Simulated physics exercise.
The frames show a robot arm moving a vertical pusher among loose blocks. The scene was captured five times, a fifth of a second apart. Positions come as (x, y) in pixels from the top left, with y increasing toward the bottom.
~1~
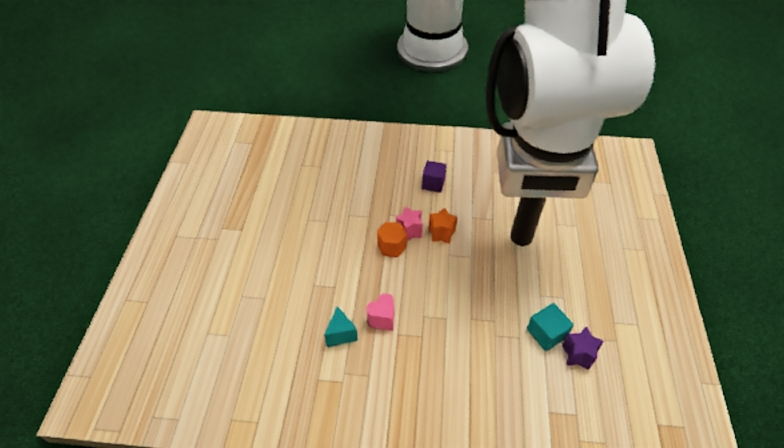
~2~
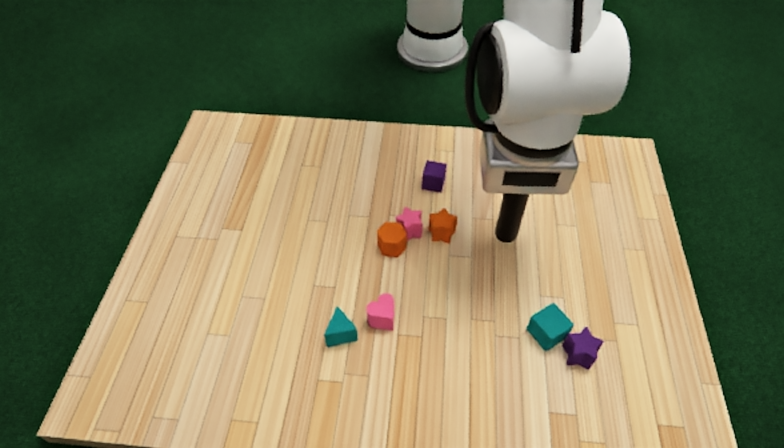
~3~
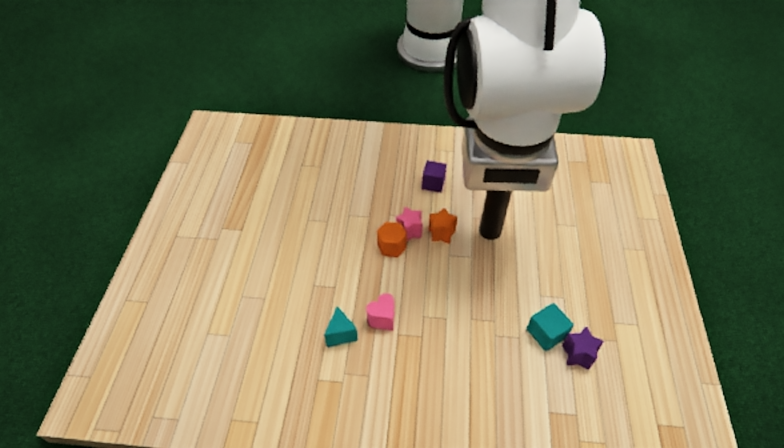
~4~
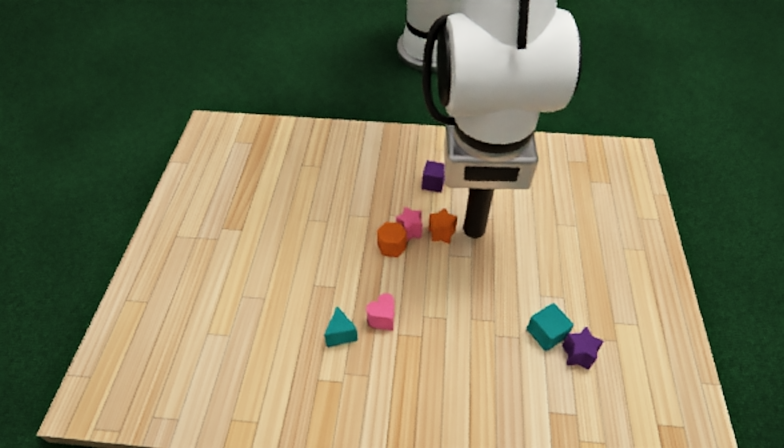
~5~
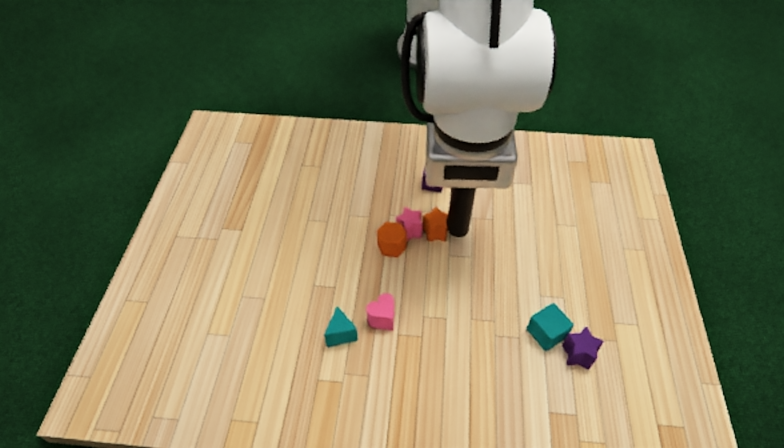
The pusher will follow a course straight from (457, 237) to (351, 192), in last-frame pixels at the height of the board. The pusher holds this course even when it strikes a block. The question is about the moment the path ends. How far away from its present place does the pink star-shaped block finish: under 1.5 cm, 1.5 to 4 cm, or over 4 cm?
It goes a long way, over 4 cm.
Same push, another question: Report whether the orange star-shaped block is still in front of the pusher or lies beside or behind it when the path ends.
Still leading.
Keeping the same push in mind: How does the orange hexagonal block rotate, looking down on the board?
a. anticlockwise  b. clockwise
The one that fits is a, anticlockwise.
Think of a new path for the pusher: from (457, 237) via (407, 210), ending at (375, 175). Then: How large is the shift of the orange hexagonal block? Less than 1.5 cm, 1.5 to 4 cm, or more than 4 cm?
Short of 1.5 cm.
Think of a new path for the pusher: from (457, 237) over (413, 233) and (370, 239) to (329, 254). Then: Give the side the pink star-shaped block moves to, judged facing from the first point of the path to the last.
It's going to go right.
What follows on the original path. One third of the way, pusher (420, 214); orange hexagonal block (385, 232), turned 35° anticlockwise; pink star-shaped block (378, 213), turned 70° anticlockwise; orange star-shaped block (399, 201).
Two thirds of the way, pusher (384, 199); orange hexagonal block (385, 232), turned 35° anticlockwise; pink star-shaped block (368, 210); orange star-shaped block (363, 187).
At the end, pusher (350, 184); orange hexagonal block (385, 232), turned 35° anticlockwise; pink star-shaped block (368, 210), turned 140° anticlockwise; purple four-sided block in place; orange star-shaped block (330, 175).
